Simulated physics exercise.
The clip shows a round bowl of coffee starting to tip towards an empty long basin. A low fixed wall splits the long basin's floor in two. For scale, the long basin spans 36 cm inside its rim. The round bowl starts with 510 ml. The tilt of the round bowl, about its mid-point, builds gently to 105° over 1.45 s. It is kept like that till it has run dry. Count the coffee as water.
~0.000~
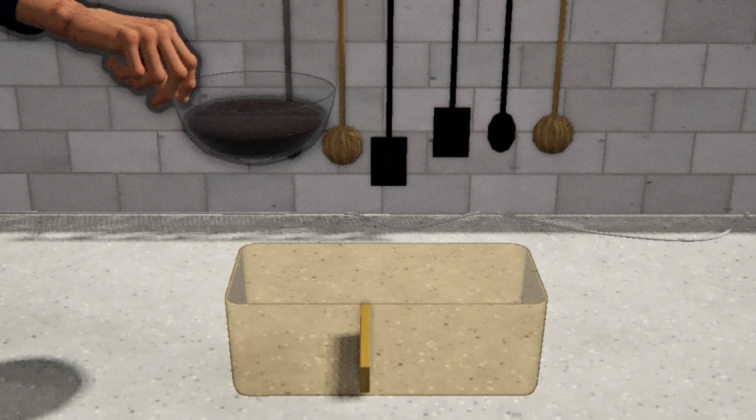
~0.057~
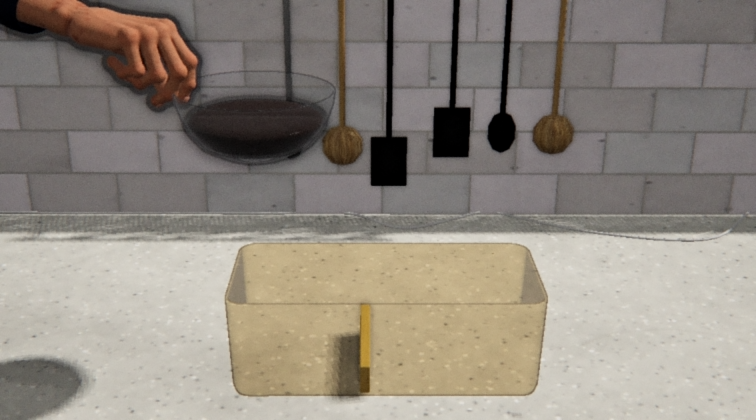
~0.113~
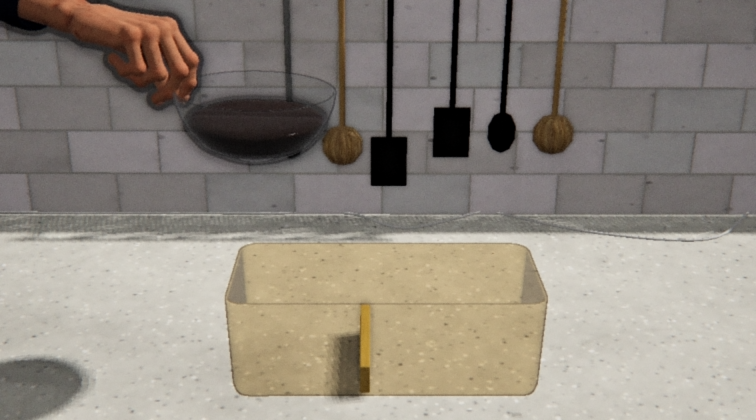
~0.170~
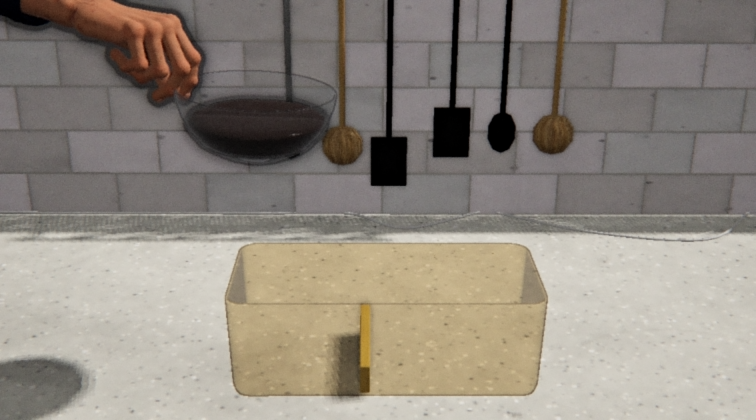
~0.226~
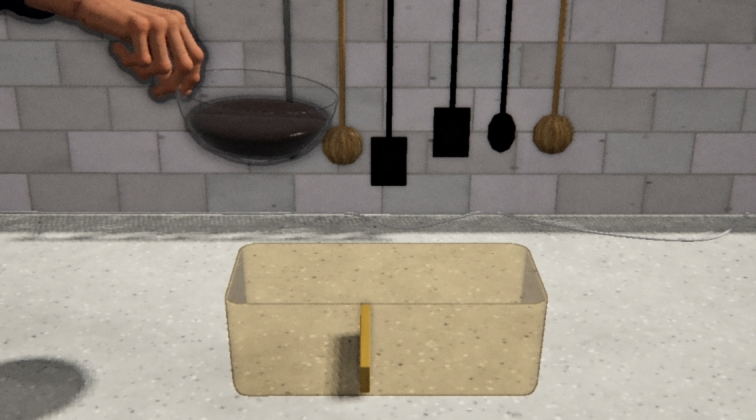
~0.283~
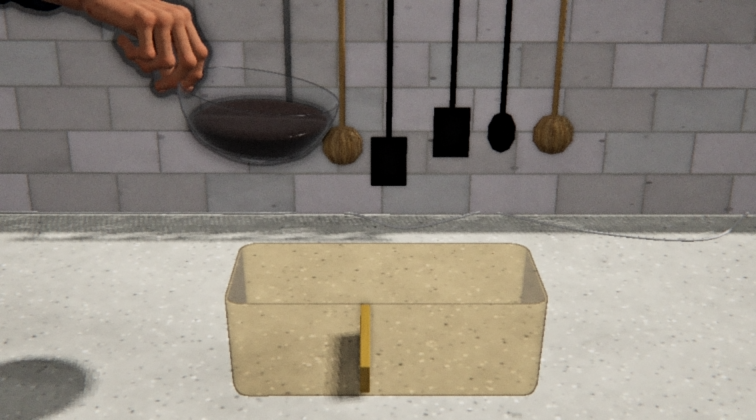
A hand at the upper left holds a clear round bowl of dark coffee, level at first, then gently tilts it so its right side dips slightly. Below it, an empty, see-through yellowish long basin with a darker yellow upright strip sits on a speckled pale counter. The still camera faces a grey brick kitchen wall, where black and wooden utensils hang.
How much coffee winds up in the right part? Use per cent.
About 74 per cent.
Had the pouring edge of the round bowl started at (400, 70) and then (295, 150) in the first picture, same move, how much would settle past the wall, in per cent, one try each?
First 90, then 5 per cent.
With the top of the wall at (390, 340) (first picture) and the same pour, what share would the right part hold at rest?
In that case some 50 per cent.
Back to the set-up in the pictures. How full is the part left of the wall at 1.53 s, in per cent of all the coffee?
About 24 per cent.
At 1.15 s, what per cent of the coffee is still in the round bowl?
Near 2 in a hundred.
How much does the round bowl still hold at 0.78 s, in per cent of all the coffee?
Some 60 per cent.
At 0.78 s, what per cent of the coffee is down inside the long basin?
About 8 per cent.
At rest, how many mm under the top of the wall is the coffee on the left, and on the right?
Some 30 mm on the left and 22 mm on the right.
By 0.78 s the tilt is 59° and 59 per cent is still to pour, 1 is left of the wall and 6 right of it.
By 1.15 s the tilt is 94° and 2 per cent is still to pour, 16 is left of the wall and 72 right of it.
By 1.53 s the tilt is 105° and 0 per cent is still to pour, 25 is left of the wall and 75 right of it.
By 1.95 s the tilt is 105° and 0 per cent is still to pour, 25 is left of the wall and 74 right of it.
At rest 25 per cent lies left of the wall, 74 right of it and 1 outside.
